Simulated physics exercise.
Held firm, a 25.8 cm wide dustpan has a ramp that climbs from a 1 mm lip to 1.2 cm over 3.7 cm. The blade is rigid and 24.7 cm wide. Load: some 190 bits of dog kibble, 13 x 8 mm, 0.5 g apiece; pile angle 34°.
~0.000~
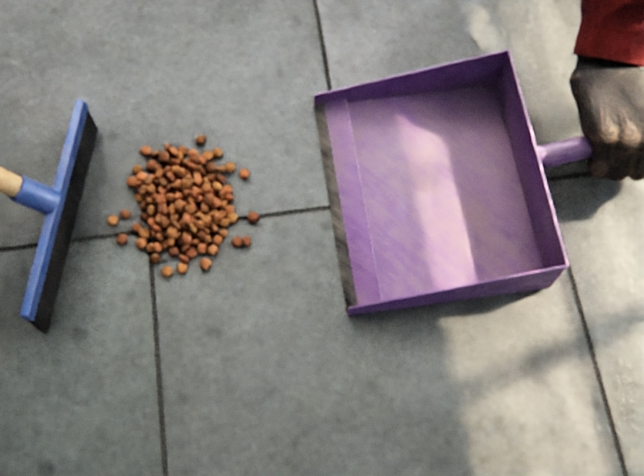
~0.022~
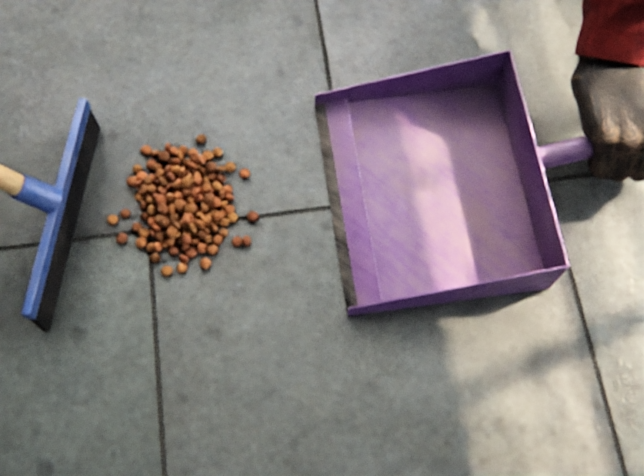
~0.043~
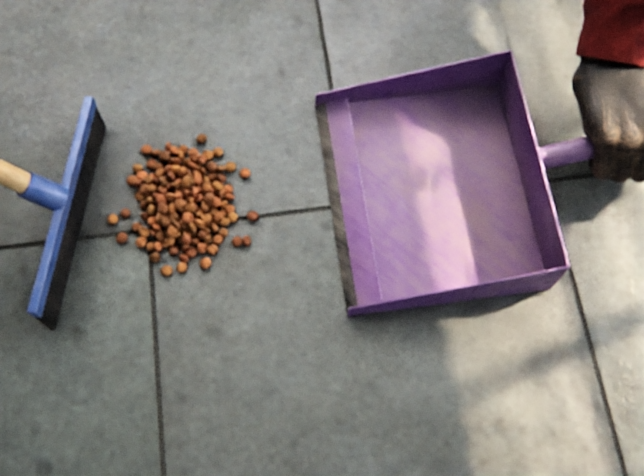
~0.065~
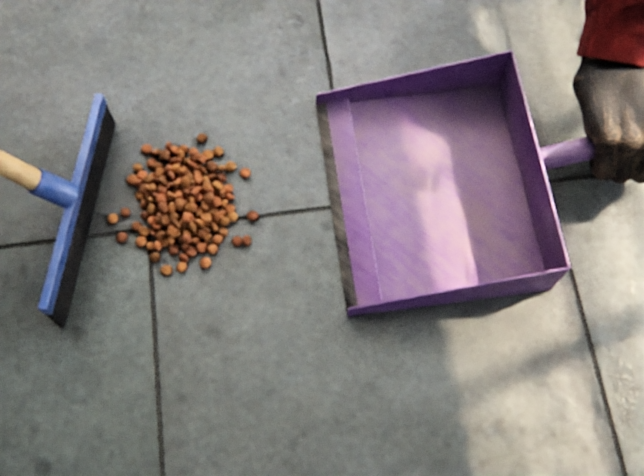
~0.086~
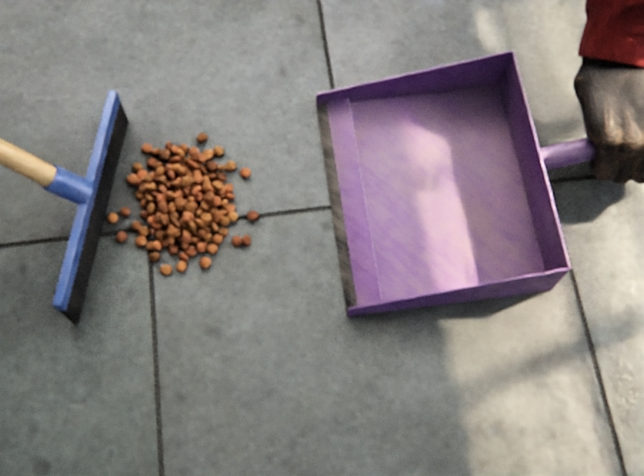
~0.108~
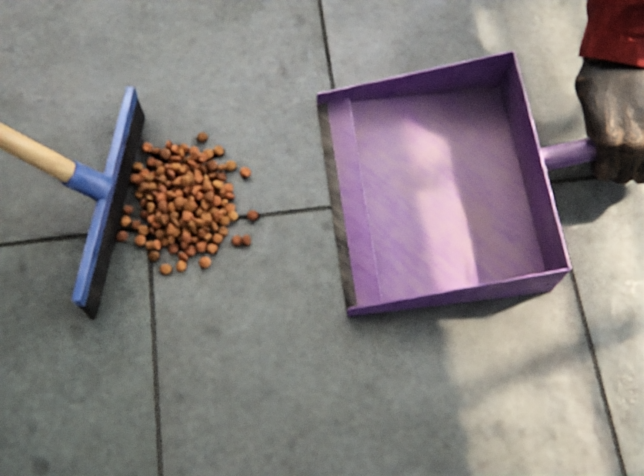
The clip shows a blue-edged blade on a wooden handle sliding right across gray tiles until it meets the left edge of a pile of brown kibble, while a hand holds a purple dustpan still on the right.
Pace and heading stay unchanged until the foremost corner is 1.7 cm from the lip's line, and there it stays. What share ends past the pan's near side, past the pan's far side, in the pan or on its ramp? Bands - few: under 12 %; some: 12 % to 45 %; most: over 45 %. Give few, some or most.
Near side: Few, far side: Few, pan: Some.
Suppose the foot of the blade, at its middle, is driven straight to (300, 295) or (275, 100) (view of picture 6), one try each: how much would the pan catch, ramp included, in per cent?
I'd expect around 40 percent, then around 5 percent.
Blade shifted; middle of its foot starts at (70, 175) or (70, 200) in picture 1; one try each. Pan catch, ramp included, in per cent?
First try about 25 per cent, second about 30 per cent.
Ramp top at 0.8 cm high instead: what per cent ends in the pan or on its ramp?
In that case some 40 per cent.
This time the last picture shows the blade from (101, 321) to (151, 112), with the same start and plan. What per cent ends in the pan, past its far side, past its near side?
Per cent by place - pan 70, far side 0, near side 5.
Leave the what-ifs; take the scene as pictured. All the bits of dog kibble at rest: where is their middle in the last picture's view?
Est. centre at rest: (326, 195) px.
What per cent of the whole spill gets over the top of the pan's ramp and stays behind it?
Something like 10 per cent of the whole.
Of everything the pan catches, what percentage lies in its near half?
Roughly 30 in a hundred.
After 0.22 s, middle of the blade 13 cm from the lip; 0 % over the lip, far side 0 %, near side 0 %.
After 0.30 s, middle of the blade 7 cm from the lip; 0 % over the lip, far side 0 %, near side 0 %.
After 0.51 s, middle of the blade 5 cm from the lip; 35 % over the lip, far side 5 %, near side 0 %.
By 1.1 s all is still; near side 0 %, far side 0 %, pan 30 %, in front of the lip or behind the blade 65 %.
